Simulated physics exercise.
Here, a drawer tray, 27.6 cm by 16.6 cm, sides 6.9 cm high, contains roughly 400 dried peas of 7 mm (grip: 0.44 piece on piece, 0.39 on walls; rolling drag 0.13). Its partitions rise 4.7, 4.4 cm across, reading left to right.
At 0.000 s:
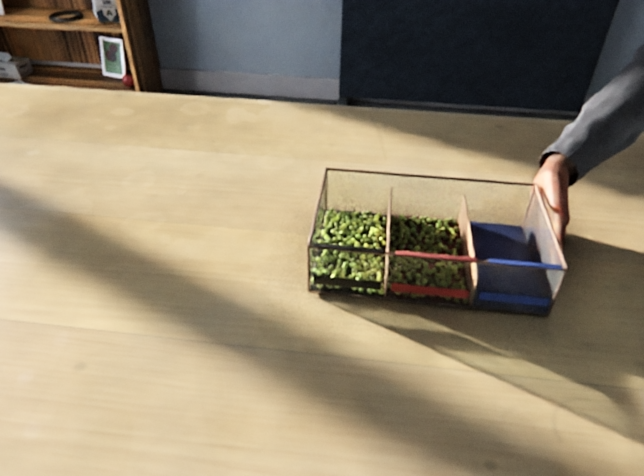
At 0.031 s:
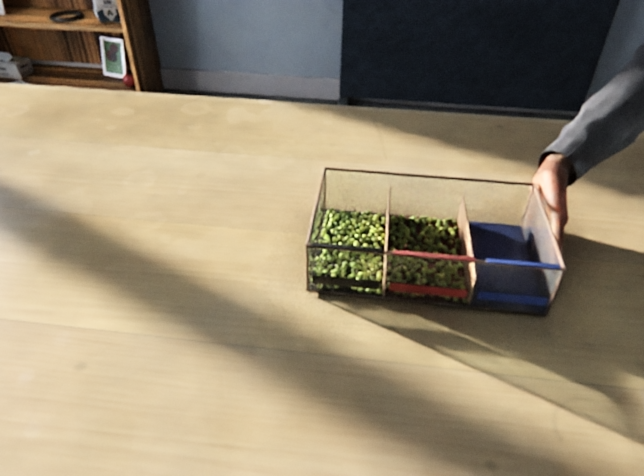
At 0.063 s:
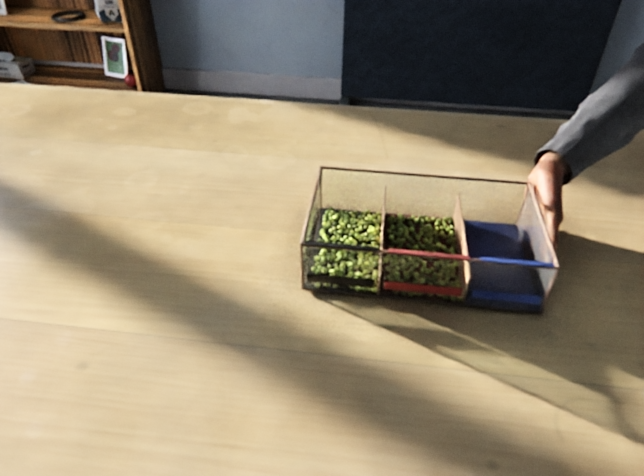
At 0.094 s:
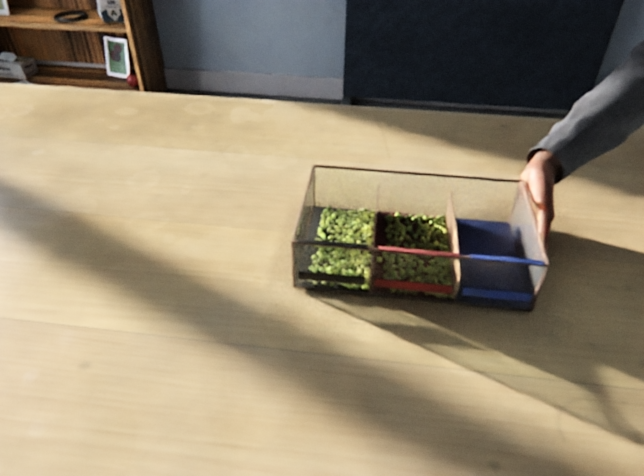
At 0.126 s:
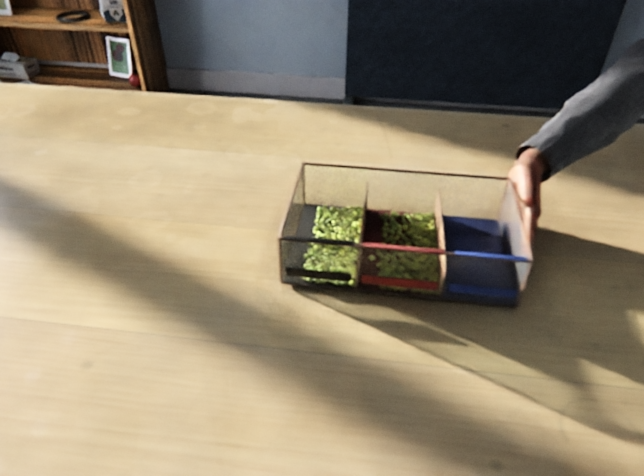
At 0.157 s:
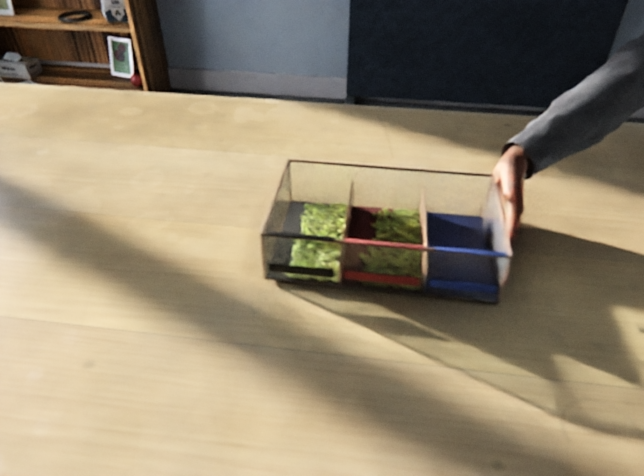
A hand slides a divided clear tray of green peas left across a wooden table.
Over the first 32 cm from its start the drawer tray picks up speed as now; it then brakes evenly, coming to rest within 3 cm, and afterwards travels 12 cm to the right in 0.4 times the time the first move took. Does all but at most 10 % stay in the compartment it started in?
Yes, it stays.
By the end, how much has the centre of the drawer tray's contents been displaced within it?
Around 1.5 cm.
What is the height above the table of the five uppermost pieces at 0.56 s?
About 16 cm above the table.
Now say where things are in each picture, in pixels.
In the first frame, drawer tray at (434, 263); tilt 0 degrees; moved 0.0 cm; black 50 %, red 50 %.
In the second frame, drawer tray at (432, 262); tilt 0 degrees; moved 0.3 cm.
In the third frame, drawer tray at (426, 260); tilt 0 degrees; moved 1.0 cm.
In the fourth frame, drawer tray at (417, 258); tilt 0 degrees; moved 2.3 cm.
In the fifth frame, drawer tray at (402, 254); tilt 0 degrees; moved 4.2 cm.
In the sixth frame, drawer tray at (383, 250); tilt 0 degrees; moved 6.5 cm; black 50 %, red 50 %. Its speed is now 0.83 m/s.
After 0.31 s, tilt 0 degrees; black 50 %, red 50 %; 0 % away from where they began.
Then, at 0.44 s, tilt 0 degrees; black 50 %, red 50 %; 0 % away from where they began.
After 0.56 s, tilt 0 degrees; black 50 %, red 50 %; 5 % away from where they began.
After 0.68 s, tilt 0 degrees; black 50 %, red 50 %; 5 % away from where they began.
By 1.3 s all is still; black 50 %, red 50 %; 5 % away from where they began.
